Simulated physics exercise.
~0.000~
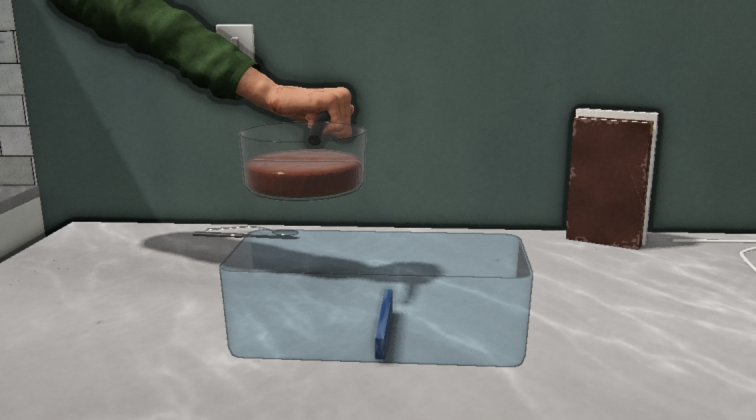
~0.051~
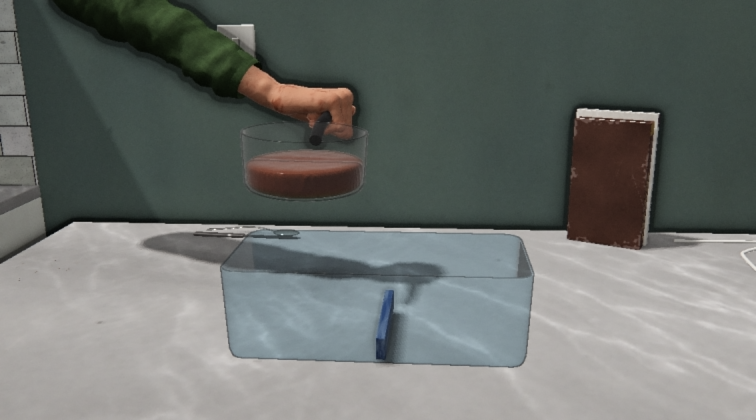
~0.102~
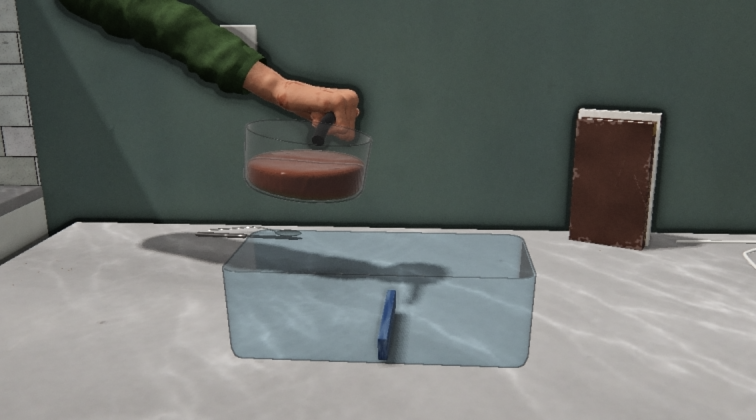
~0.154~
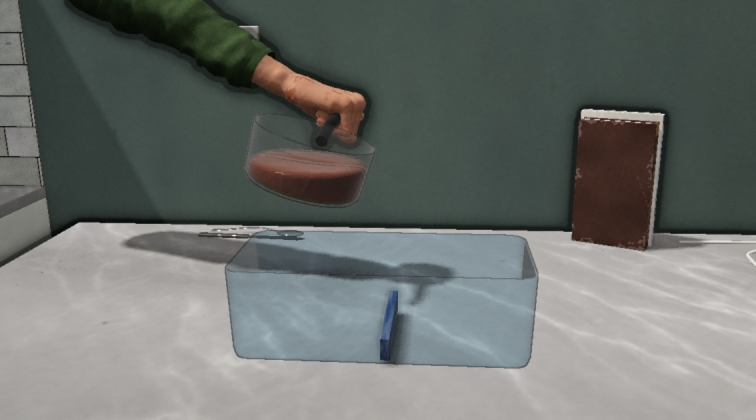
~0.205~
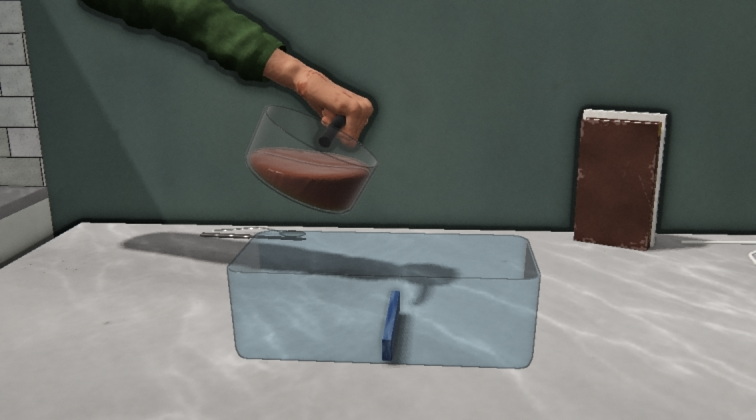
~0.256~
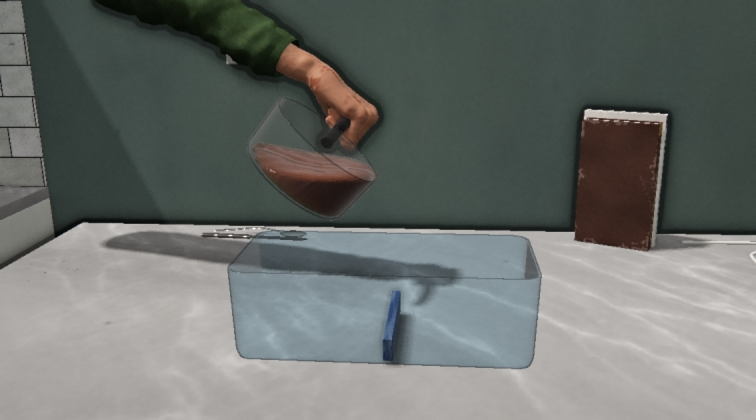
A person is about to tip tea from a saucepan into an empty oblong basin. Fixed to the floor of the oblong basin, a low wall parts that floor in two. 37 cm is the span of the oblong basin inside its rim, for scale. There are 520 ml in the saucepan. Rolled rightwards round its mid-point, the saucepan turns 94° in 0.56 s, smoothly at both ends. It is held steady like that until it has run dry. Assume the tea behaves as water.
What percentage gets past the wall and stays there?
About 63 per cent.
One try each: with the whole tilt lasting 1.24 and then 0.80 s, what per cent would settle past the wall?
Around 70 per cent first, around 65 per cent next.
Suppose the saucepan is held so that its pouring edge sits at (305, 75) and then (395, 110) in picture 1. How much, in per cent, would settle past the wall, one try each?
I'd say 15 percent on the first go, 85 percent on the next.
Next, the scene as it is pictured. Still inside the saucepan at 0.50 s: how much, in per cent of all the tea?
Portion remaining: Approx. 28 per cent.
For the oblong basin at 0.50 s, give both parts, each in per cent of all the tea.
I'd say some 4 on the left and some 32 on the right.
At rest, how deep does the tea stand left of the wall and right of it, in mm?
Left part: About 6 mm; right part: About 12 mm.
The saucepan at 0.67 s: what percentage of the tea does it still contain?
12 %.
By 0.50 s the tilt is 91° and 28 per cent is still to pour, 4 is left of the wall and 33 right of it.
By 0.67 s the tilt is 94° and 12 per cent is still to pour, 22 is left of the wall and 60 right of it.
By 0.86 s the tilt is 94° and 4 per cent is still to pour, 31 is left of the wall and 63 right of it.
By 1.06 s the tilt is 94° and 1 per cent is still to pour, 35 is left of the wall and 63 right of it.
At rest 37 per cent lies left of the wall, 63 right of it and 1 outside.
